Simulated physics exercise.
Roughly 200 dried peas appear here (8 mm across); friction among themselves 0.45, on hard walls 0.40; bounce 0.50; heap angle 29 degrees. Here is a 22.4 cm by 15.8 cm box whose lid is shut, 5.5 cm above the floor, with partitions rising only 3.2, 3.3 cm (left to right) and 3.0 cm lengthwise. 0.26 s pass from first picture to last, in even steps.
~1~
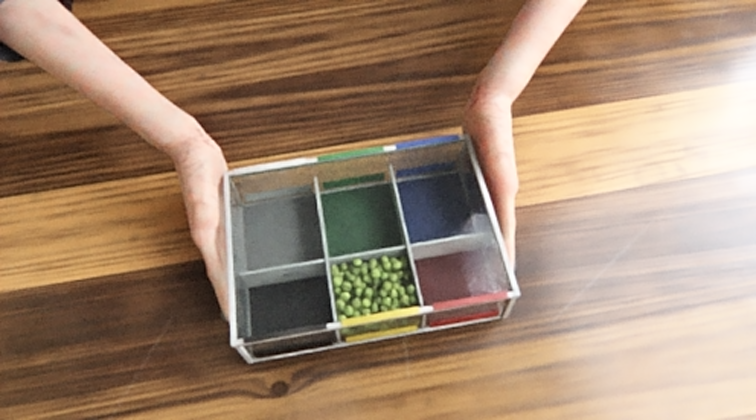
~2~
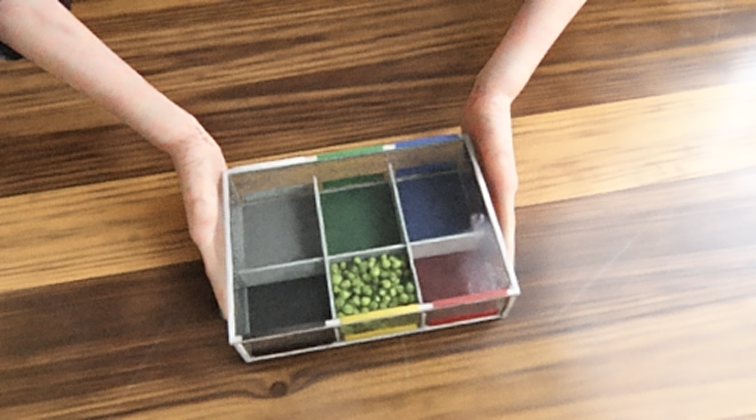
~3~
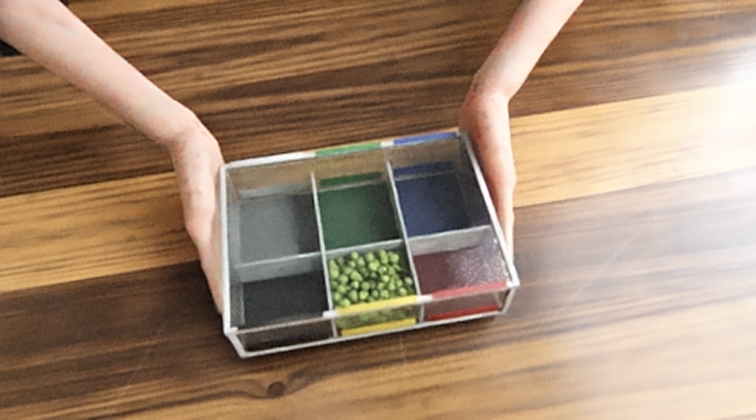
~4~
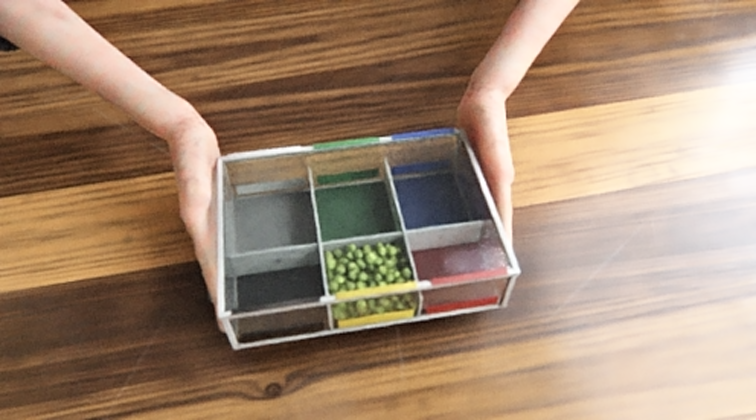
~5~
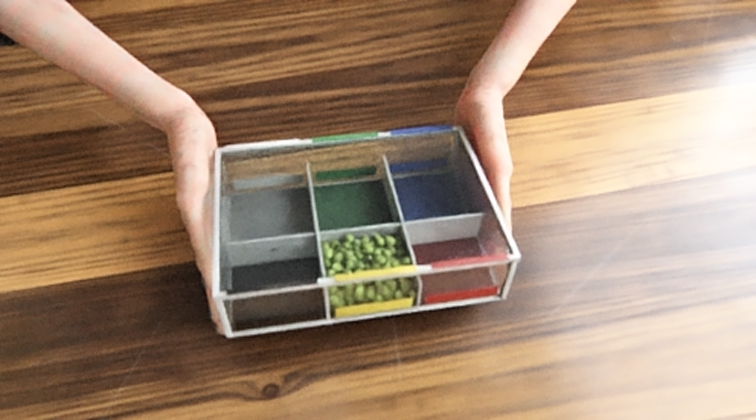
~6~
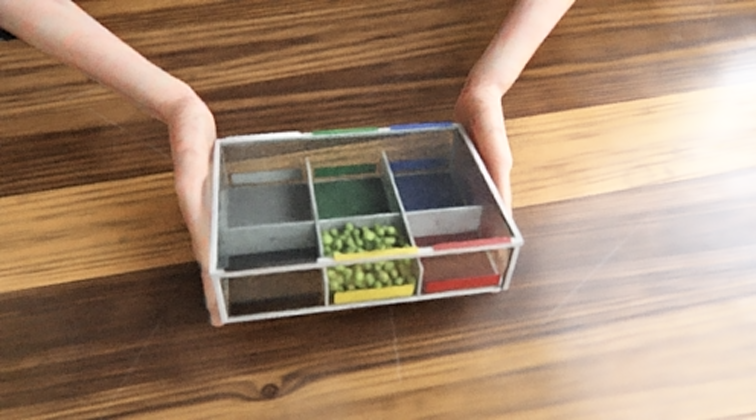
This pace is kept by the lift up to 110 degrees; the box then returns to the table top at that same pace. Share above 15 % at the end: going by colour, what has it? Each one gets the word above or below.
Red compartment: Fails, blue compartment: Succeeds, green compartment: Succeeds, yellow compartment: Fails, white compartment: Fails, black compartment: Fails.
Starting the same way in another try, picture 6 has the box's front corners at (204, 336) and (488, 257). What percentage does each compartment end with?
Result - red: 0 %; blue: 0 %; green: 0 %; yellow: 0 %; white: 75 %; black: 25 %.
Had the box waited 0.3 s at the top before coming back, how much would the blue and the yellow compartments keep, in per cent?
Final amounts would be blue 70% and yellow 0%.
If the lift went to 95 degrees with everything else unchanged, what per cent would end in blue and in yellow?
Result - blue 65 percent, yellow 10 percent.
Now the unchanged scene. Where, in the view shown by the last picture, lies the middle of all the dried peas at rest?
Roughly pixel (411, 195).
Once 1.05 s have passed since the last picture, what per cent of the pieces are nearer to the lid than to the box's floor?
I'd put it at some 80 percent.
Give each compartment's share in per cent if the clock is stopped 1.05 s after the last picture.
In per cent: Red 0, blue 45, green 30, yellow 20, white 0, black 0.
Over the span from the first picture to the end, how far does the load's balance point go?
The balance point ends up some 11.0 centimetres from where it began.
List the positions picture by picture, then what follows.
Box tilt 0 degrees, front corners at (237, 341) and (513, 292); yellow 100 %, in the first frame.
Box tilt 1 degrees, front corners at (235, 338) and (513, 290), in the second frame.
Box tilt 4 degrees, front corners at (230, 329) and (513, 282), lowest corner right back, in the third frame.
Box tilt 9 degrees, front corners at (224, 313) and (513, 270), lowest corner right back, in the fourth frame.
Box tilt 14 degrees, front corners at (219, 294) and (514, 256), lowest corner right back, in the fifth frame.
Box tilt 19 degrees, front corners at (216, 272) and (516, 240), lowest corner right back; yellow 100 %, in the sixth frame.
Then, 1.05 s after the last picture, tilt 110 degrees; blue 45 %, green 30 %, yellow 20 %.
Then, 1.76 s after the last picture, tilt 49 degrees; blue 70 %, green 30 %.
Then, 2.49 s after the last picture, tilt 0 degrees; blue 70 %, green 30 %.
In the end, red 0 %, blue 70 %, green 30 %, yellow 0 %, white 0 %, black 0 %.
